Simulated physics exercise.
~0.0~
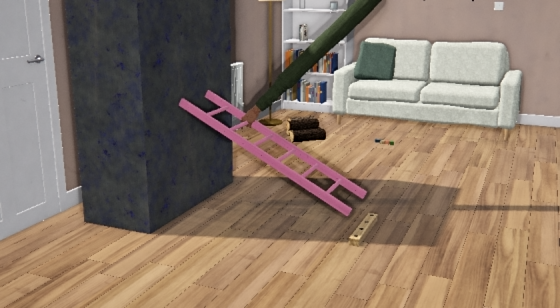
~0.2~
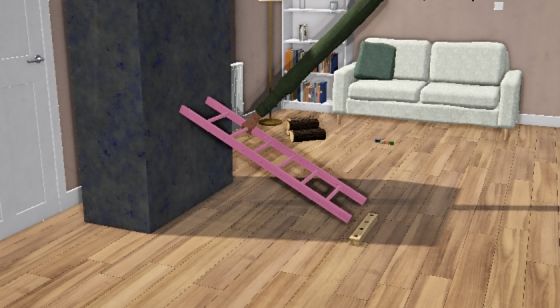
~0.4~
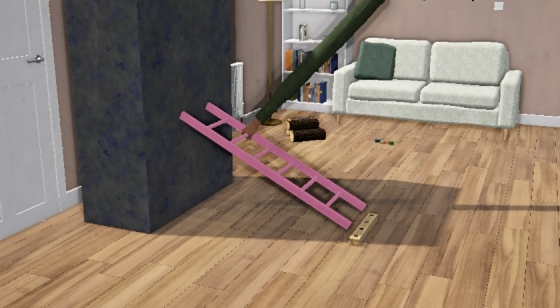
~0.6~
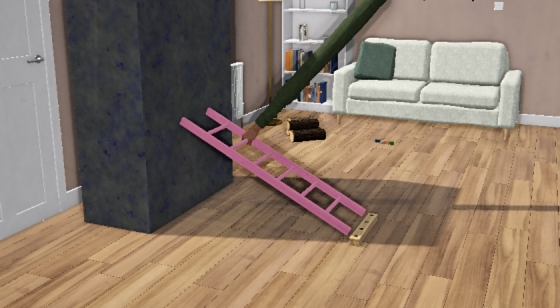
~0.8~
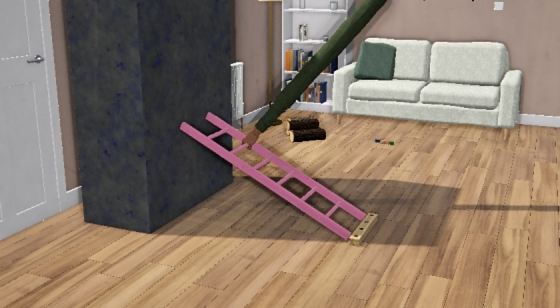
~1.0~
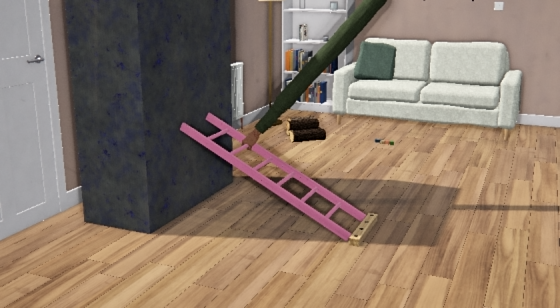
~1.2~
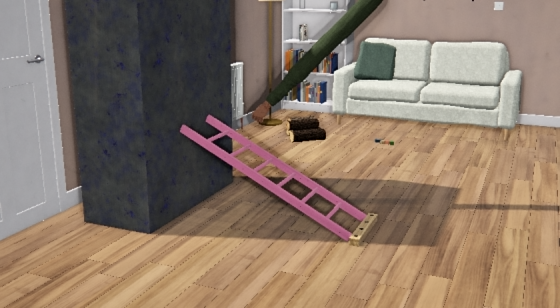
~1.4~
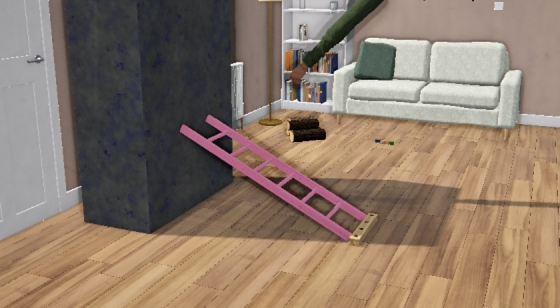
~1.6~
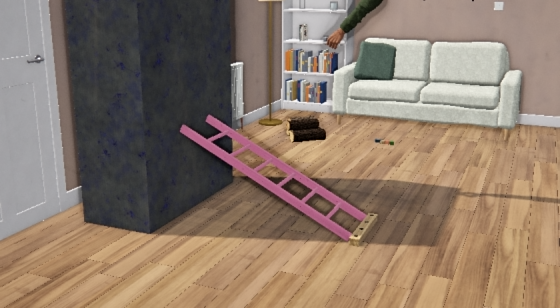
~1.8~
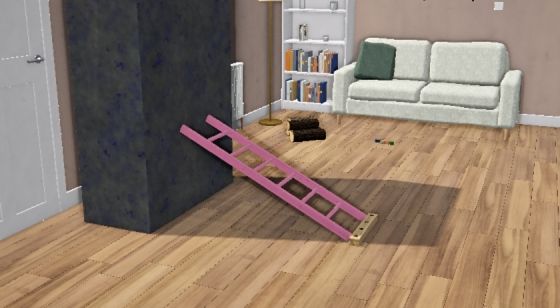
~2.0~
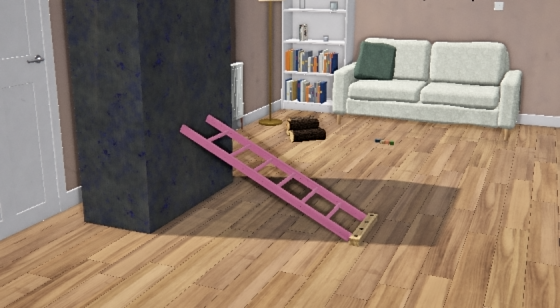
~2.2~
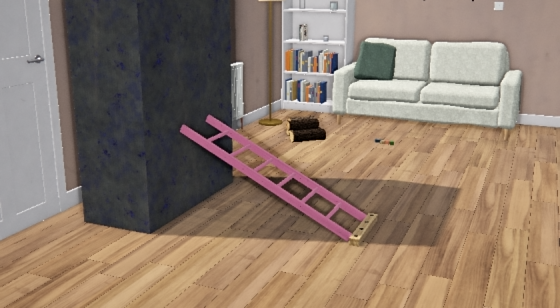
An arm lowers a leaning pink ladder against a wooden strip and withdraws; it stays propped.
